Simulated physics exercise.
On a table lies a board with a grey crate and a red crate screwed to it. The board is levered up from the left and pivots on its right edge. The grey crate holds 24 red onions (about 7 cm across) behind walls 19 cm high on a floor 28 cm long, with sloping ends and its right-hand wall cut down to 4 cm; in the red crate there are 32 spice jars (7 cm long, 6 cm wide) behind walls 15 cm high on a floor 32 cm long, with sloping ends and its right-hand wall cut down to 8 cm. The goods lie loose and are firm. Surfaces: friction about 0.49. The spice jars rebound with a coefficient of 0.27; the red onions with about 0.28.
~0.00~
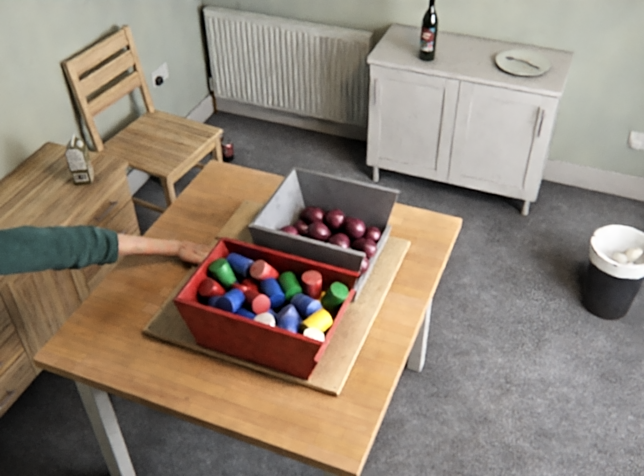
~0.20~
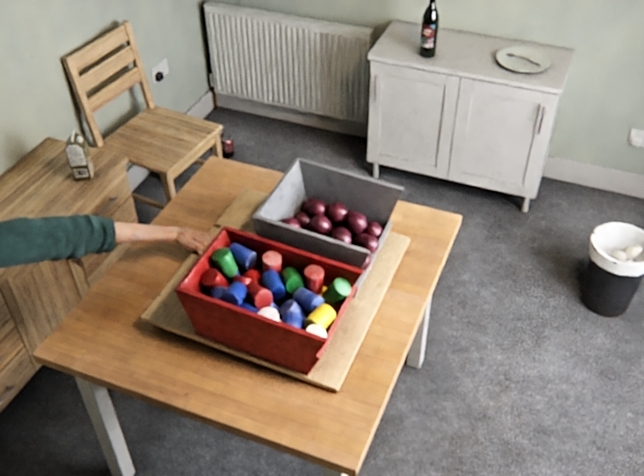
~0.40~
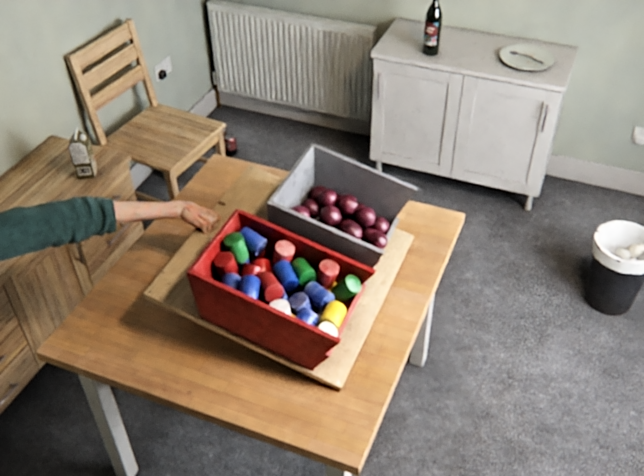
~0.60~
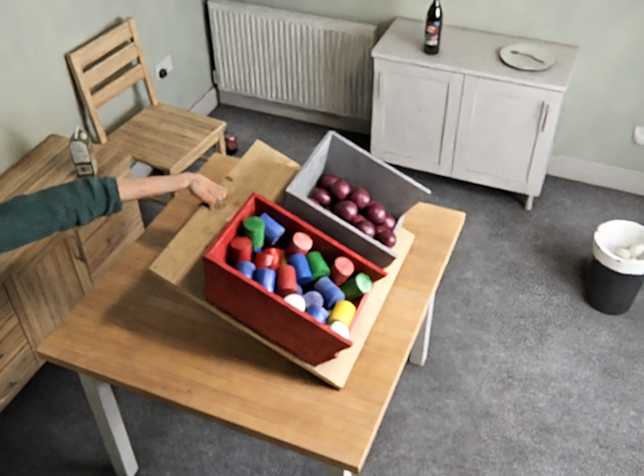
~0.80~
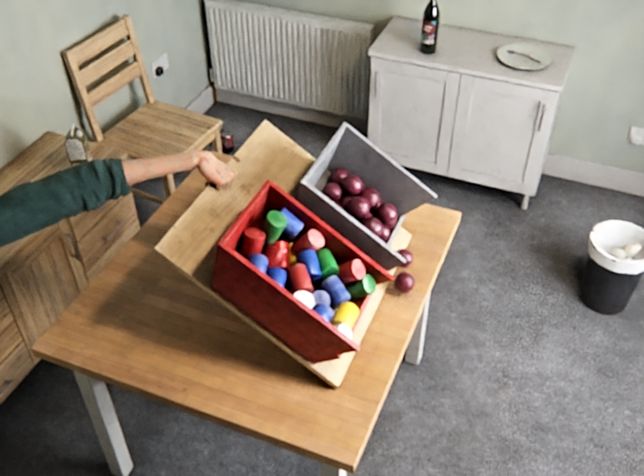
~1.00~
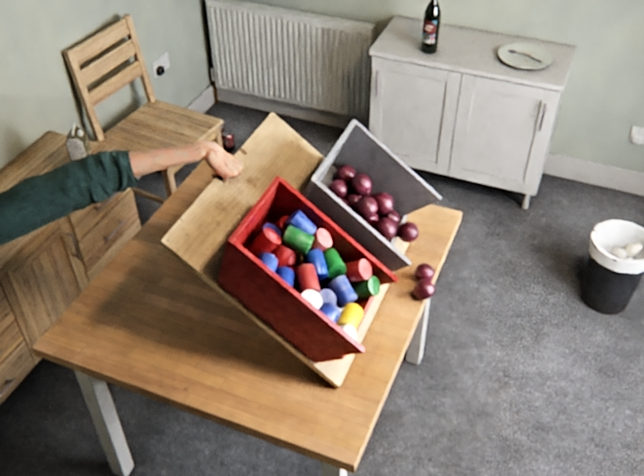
Hand levering up the left side of a board holding red and grey crates, a few dark red onions rolling out rightward.
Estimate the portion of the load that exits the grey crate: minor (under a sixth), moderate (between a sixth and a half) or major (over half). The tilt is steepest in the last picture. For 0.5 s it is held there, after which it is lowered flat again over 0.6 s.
The loss from the grey crate is moderate.
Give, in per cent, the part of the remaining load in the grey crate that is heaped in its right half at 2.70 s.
Some 50 % of what remains.
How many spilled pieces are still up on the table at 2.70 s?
Count of pieces: About 0.
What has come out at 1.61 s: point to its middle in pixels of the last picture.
Centre estimate: Around (462, 358).
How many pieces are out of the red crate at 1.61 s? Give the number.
About: Red crate 0.
After 1.27 s, tilt 36°; 5 of 24 out of the grey crate and 0 of 32 out of the red crate.
After 1.61 s, tilt 33°; 7 of 24 out of the grey crate and 0 of 32 out of the red crate.
After 2.09 s, tilt 0°; 7 of 24 out of the grey crate and 0 of 32 out of the red crate.
Outcome (at 2.70 s), 7 of 24 out of the grey crate and 0 of 32 out of the red crate. Asked share, 7 of 24, 29 per cent.
